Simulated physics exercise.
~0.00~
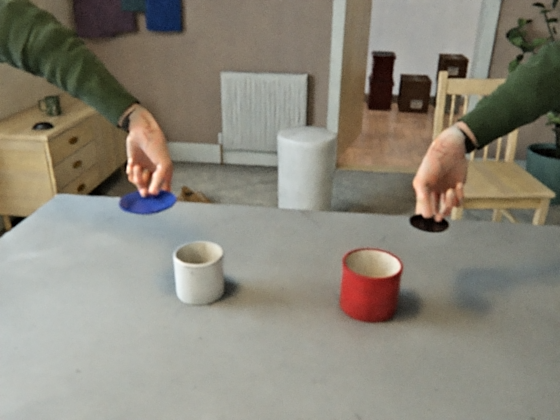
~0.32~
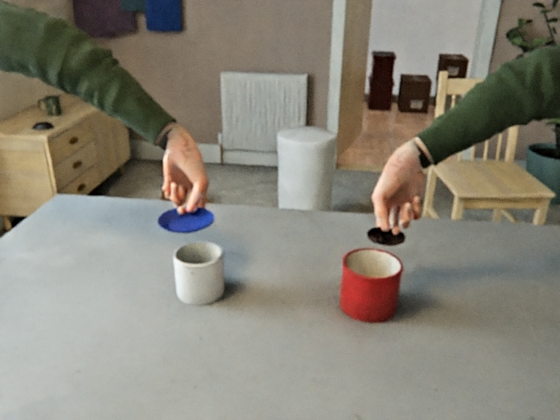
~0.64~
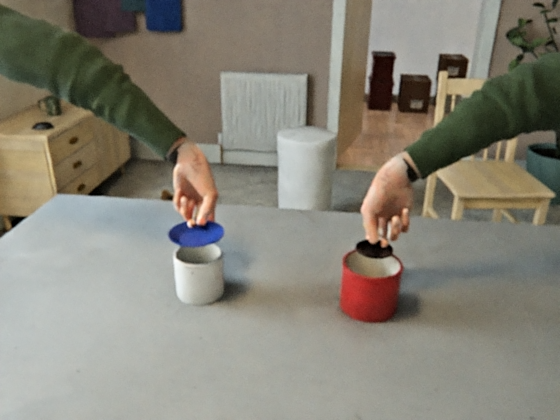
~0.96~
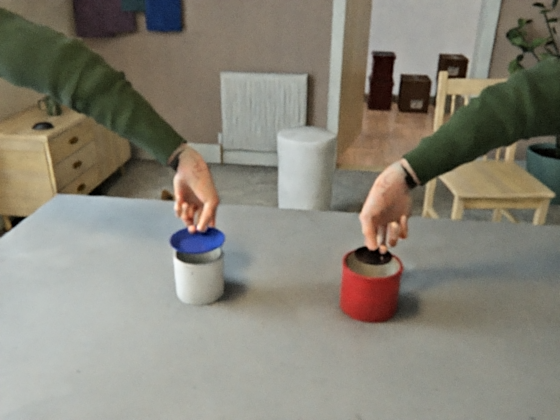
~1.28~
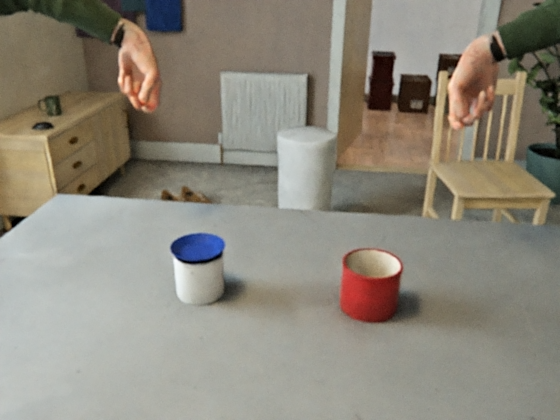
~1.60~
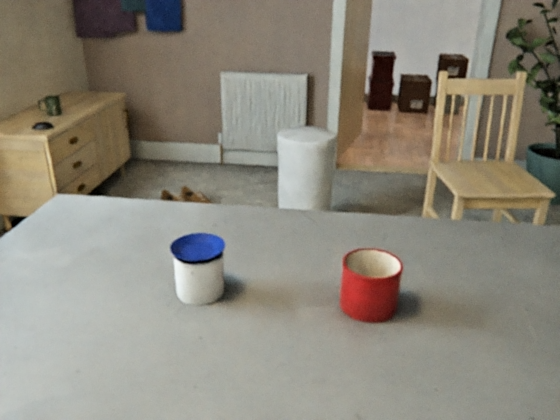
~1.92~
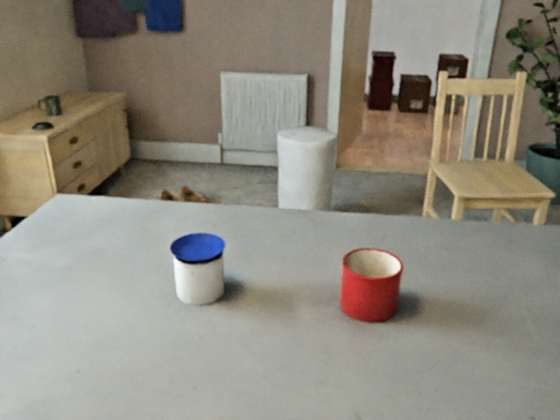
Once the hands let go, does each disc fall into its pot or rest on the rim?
The black disc falls into the red pot on the right. The blue disc rests on the rim of the white pot on the left.
